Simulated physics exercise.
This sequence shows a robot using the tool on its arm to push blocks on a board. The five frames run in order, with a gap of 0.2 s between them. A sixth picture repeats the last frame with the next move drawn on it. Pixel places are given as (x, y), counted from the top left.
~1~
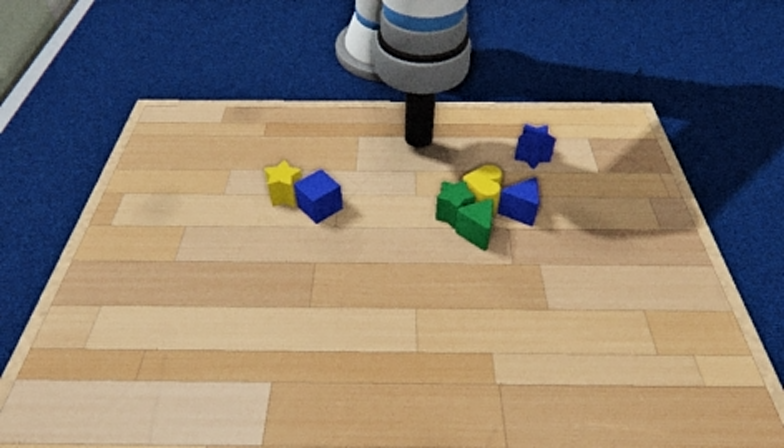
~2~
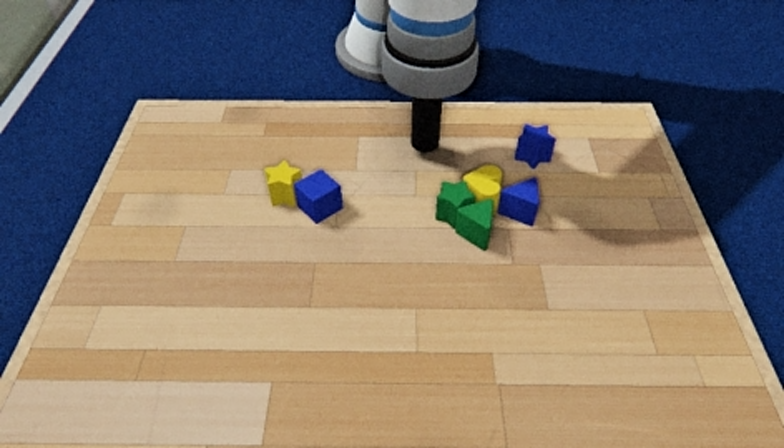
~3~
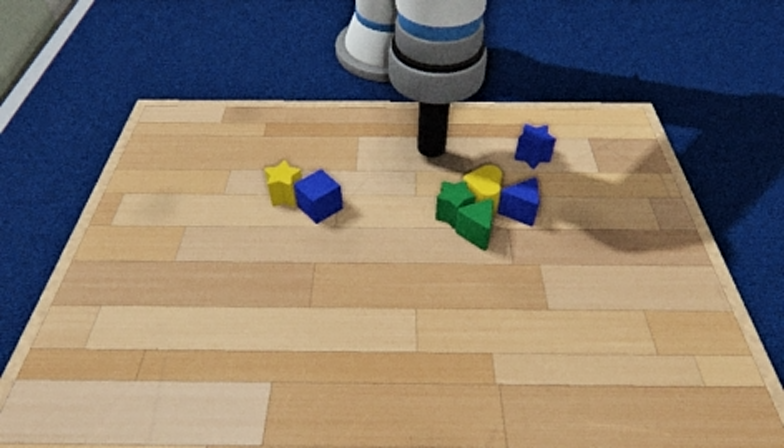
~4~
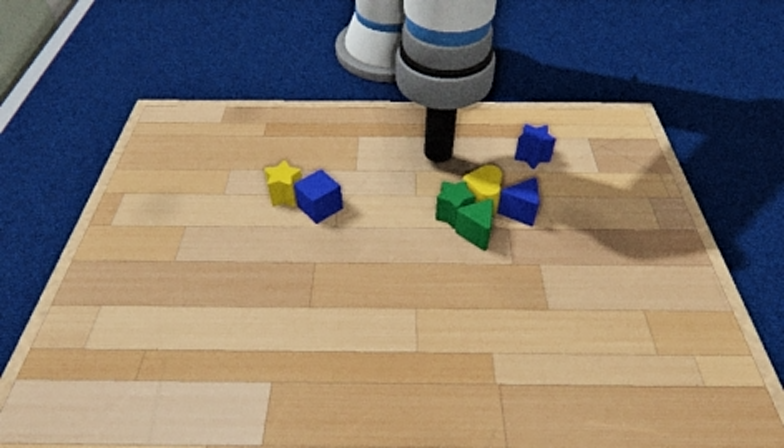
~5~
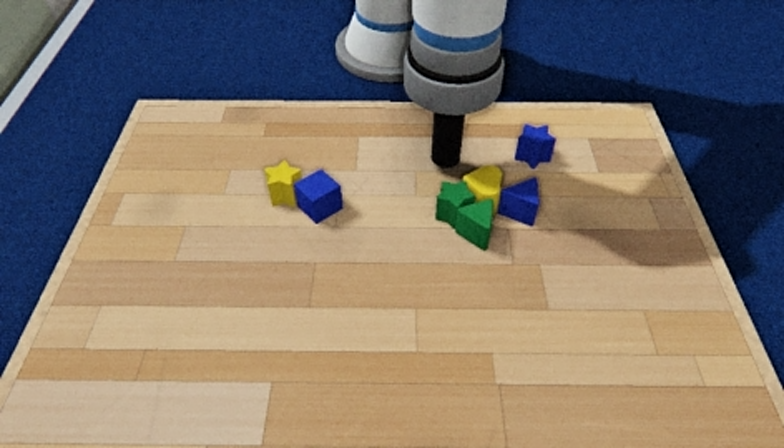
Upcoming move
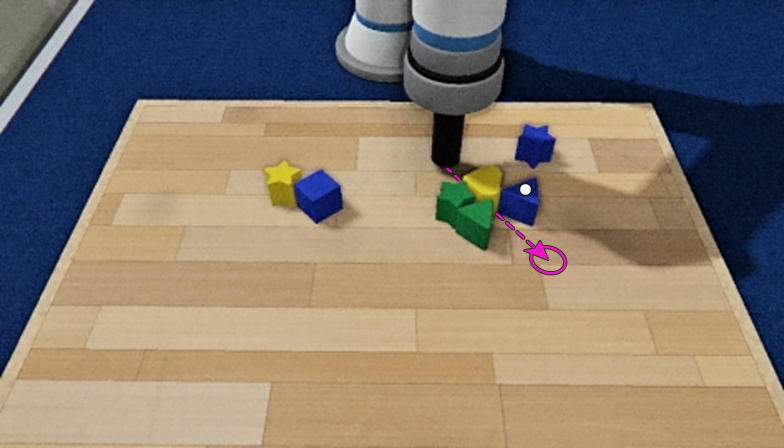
At the start, a robot arm's black tool stands near the back edge of a wooden board, behind a cluster of green, yellow and blue blocks. The tool then moves slightly forward and to the right, ending close behind the yellow block, while all the blocks stay still.
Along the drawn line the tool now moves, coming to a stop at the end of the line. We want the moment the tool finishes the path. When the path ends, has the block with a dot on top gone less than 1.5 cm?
No.
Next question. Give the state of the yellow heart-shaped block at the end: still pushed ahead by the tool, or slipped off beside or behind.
It keeps leading.
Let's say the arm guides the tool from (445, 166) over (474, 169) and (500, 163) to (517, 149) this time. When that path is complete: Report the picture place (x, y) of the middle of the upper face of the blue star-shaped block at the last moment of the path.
It is at (554, 129).
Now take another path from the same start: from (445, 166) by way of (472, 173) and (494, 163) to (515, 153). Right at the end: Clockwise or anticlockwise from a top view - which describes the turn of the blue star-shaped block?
The block spins clockwise.
The drawn path runs from (445, 166) to (548, 260); the dot is on the blue triangular piece.
What follows on the original path. One third of the way, tool (478, 187); green triangular piece (481, 217), turned 30° clockwise; yellow heart-shaped block (499, 192); blue triangular piece (533, 193), turned 30° anticlockwise.
Two thirds of the way, tool (513, 219); green triangular piece (482, 220), turned 55° clockwise; yellow heart-shaped block (535, 227), turned 15° clockwise; blue triangular piece (552, 200), turned 85° anticlockwise.
At the end, tool (550, 252); green star-shaped block not moved; green triangular piece (482, 220), turned 55° clockwise; yellow heart-shaped block (571, 265), turned 30° clockwise; blue triangular piece (552, 200), turned 85° anticlockwise.
